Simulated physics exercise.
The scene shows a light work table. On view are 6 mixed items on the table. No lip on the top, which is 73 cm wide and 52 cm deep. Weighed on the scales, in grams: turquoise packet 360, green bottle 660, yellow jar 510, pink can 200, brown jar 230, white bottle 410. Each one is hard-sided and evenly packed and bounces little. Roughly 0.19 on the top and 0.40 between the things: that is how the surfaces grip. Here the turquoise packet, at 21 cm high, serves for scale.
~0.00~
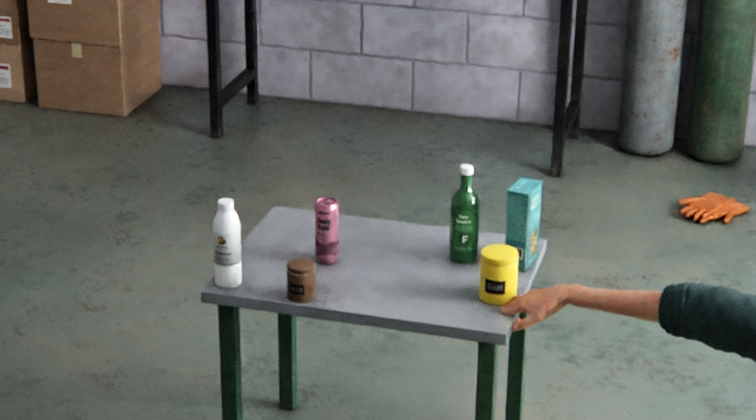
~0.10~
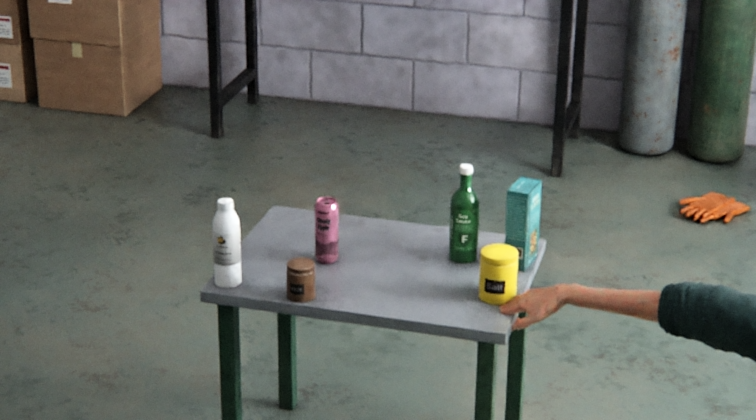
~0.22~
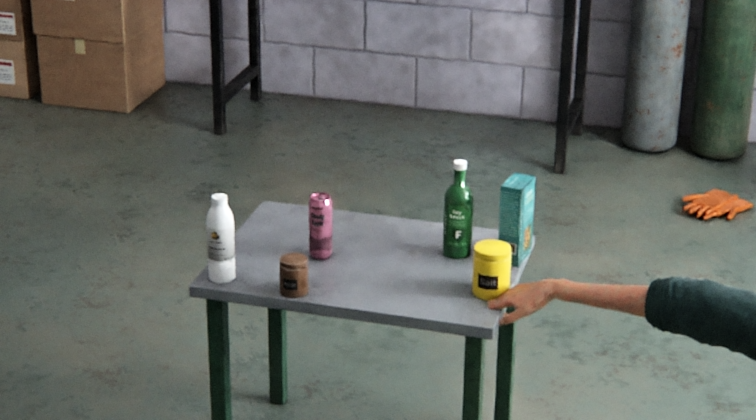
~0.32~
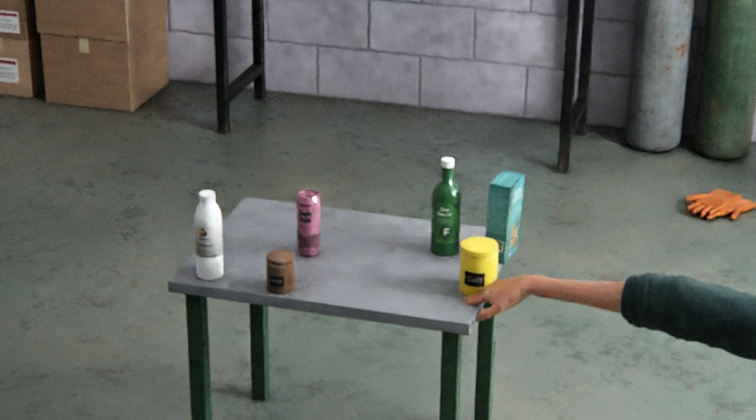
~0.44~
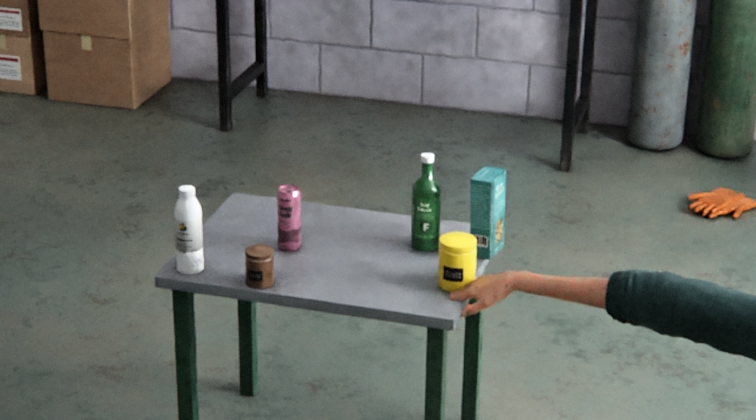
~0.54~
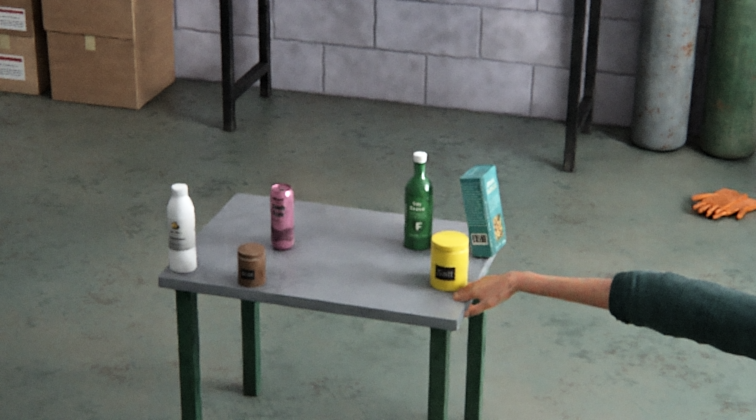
The grey table, pushed by a hand, slides left, then the turquoise packet leans left.
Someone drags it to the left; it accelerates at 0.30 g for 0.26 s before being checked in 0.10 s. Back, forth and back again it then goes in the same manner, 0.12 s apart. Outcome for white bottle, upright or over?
Most likely it fails to stay up.
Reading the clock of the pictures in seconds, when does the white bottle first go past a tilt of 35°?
Around 0.8 seconds.
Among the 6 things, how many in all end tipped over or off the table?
I get 2.
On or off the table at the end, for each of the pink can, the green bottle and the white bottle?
The pink can ends on the table; the green bottle is still on the table; the white bottle finishes off the table.
Around 0.74 s, table shifted 8 cm; white bottle now off the table; turquoise packet at 56° to upright; brown jar shifted 7 cm.
Around 1.04 s, turquoise packet on its side; green bottle shifted 11 cm; brown jar shifted 8 cm.
Around 1.34 s, table shifted 13 cm; turquoise packet on its side; green bottle shifted 7 cm; brown jar shifted 2 cm.
Around 1.74 s, table shifted 6 cm; turquoise packet on its side; green bottle shifted 18 cm; brown jar shifted 12 cm.
Finally (2.5 s), off the table and tipped over, white bottle; on their side or leaning hard on the table, turquoise packet; not toppled but over 5 cm from the start, green bottle, yellow jar, pink can and brown jar.
